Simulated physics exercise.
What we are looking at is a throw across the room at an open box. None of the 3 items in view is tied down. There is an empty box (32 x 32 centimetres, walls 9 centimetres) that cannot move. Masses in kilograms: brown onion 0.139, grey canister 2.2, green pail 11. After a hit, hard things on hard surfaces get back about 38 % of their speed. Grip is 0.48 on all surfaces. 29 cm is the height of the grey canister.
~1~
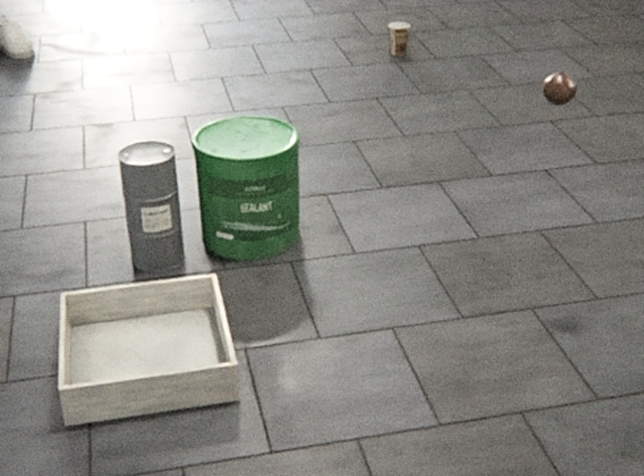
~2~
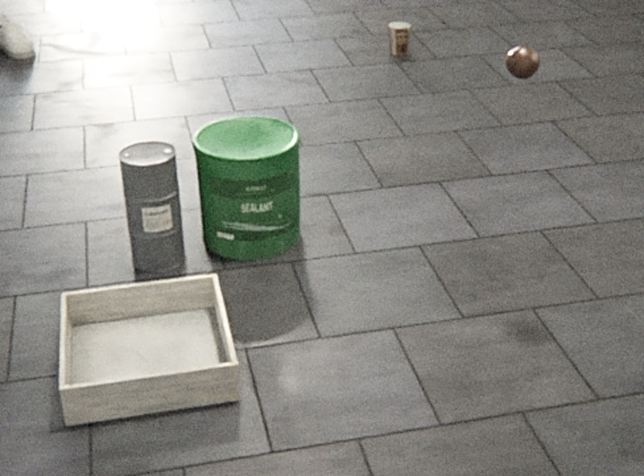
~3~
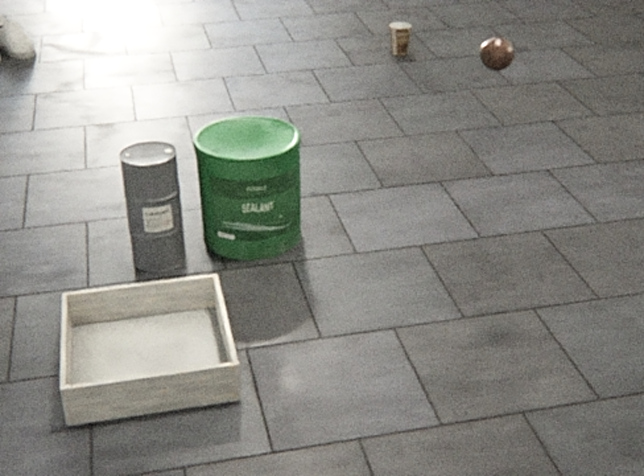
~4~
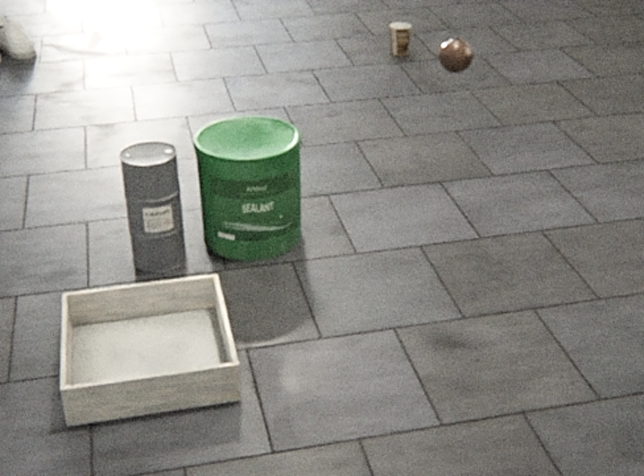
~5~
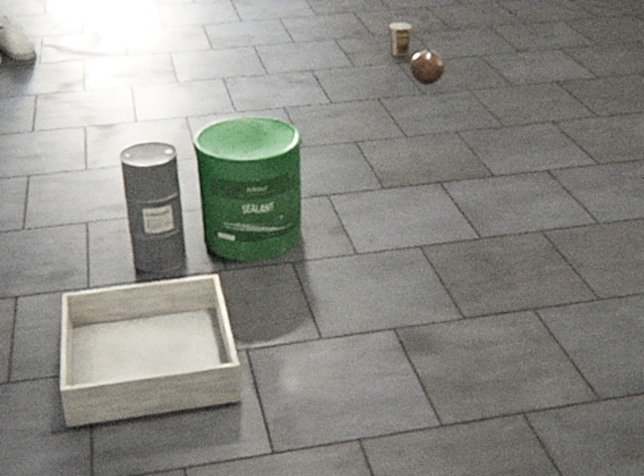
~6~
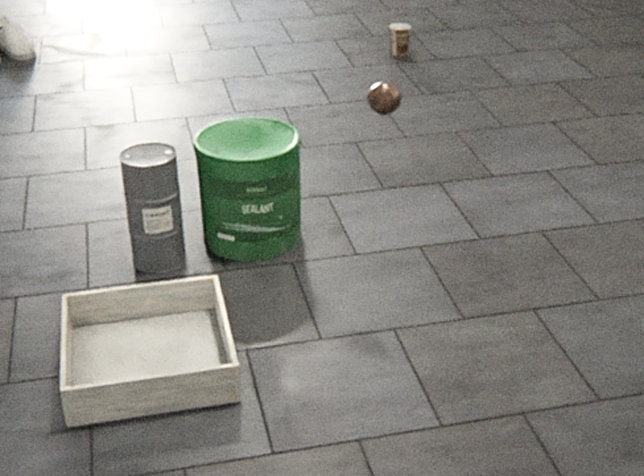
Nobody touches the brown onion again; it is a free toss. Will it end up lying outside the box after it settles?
Yes, it ends up outside.
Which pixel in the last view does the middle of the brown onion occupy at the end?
It settles at around (306, 305).
Then, 0.20 s on from there, onion outside, 24 cm from the box's middle; brown onion near (254, 300).
Then, 0.40 s on from there, onion outside, 27 cm from the box's middle; brown onion near (263, 298).
In the end, onion outside, 37 cm from the box's middle; the bystanders under 10 cm from the start. At the end, from the last picture's camera, brown onion near (307, 305).
